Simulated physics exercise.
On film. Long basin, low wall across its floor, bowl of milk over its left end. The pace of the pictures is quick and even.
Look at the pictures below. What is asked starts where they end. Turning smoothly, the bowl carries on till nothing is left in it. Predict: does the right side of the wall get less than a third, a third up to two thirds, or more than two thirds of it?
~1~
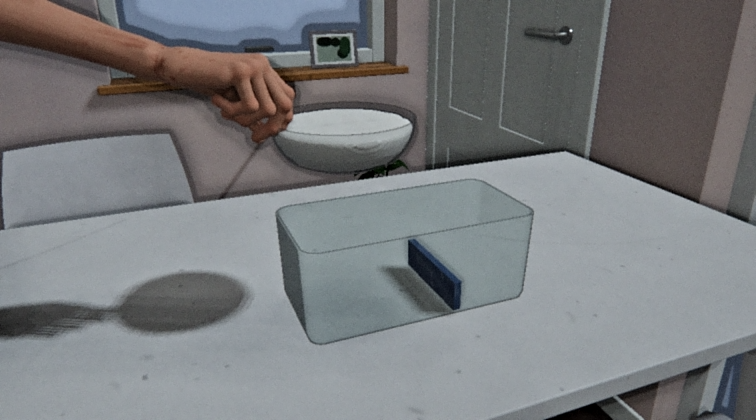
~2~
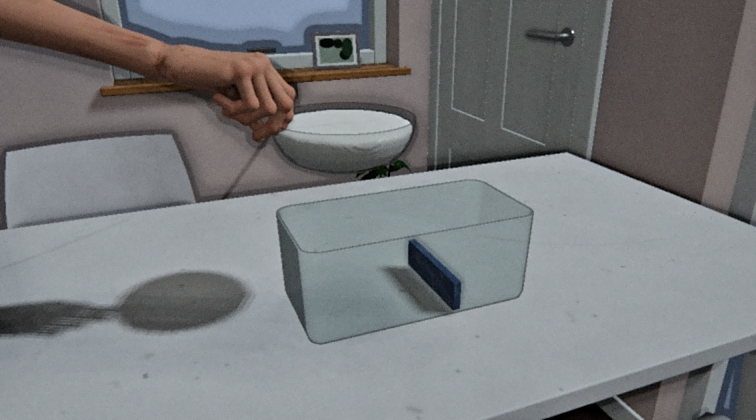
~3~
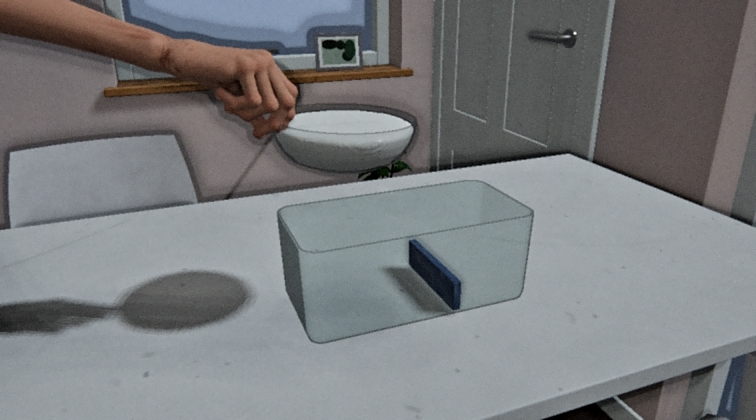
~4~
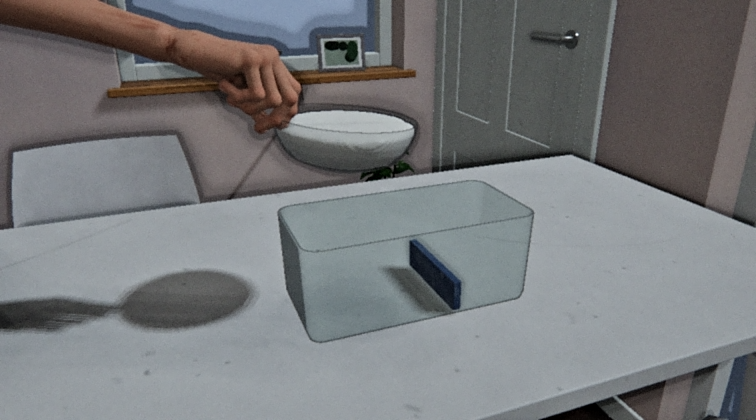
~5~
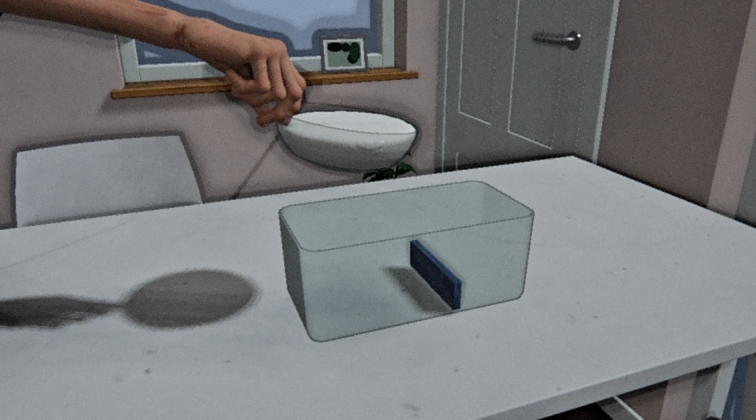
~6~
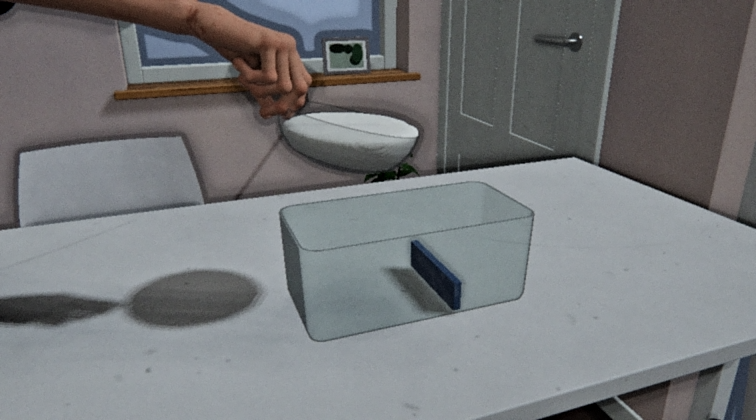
Falls in the midrange.
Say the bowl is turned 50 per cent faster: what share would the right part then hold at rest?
Close to 45 per cent.
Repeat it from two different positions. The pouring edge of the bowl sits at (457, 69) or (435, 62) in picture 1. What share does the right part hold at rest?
About 65 per cent, then about 65 per cent.
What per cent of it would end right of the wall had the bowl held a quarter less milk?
Close to 55 per cent.
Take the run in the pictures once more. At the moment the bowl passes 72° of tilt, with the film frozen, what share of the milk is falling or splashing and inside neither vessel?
Close to 25 in a hundred.
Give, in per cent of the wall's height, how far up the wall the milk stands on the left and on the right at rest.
The left side sits at 30 per cent and the right side at 80.
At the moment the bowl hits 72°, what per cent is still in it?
Near 20 percent is still in there.
A moment on, the bowl is tipped part way and 18 per cent is still to pour, 8 is left of the wall and 47 right of it.
Next, the bowl is tipped right over and 0 per cent is still to pour, 38 is left of the wall and 61 right of it.
Then the bowl is tipped right over and 0 per cent is still to pour, 40 is left of the wall and 60 right of it.
Later the bowl is tipped right over and 0 per cent is still to pour, 40 is left of the wall and 60 right of it.
Finally, 40 per cent lies left of the wall, 60 right of it and 0 outside.
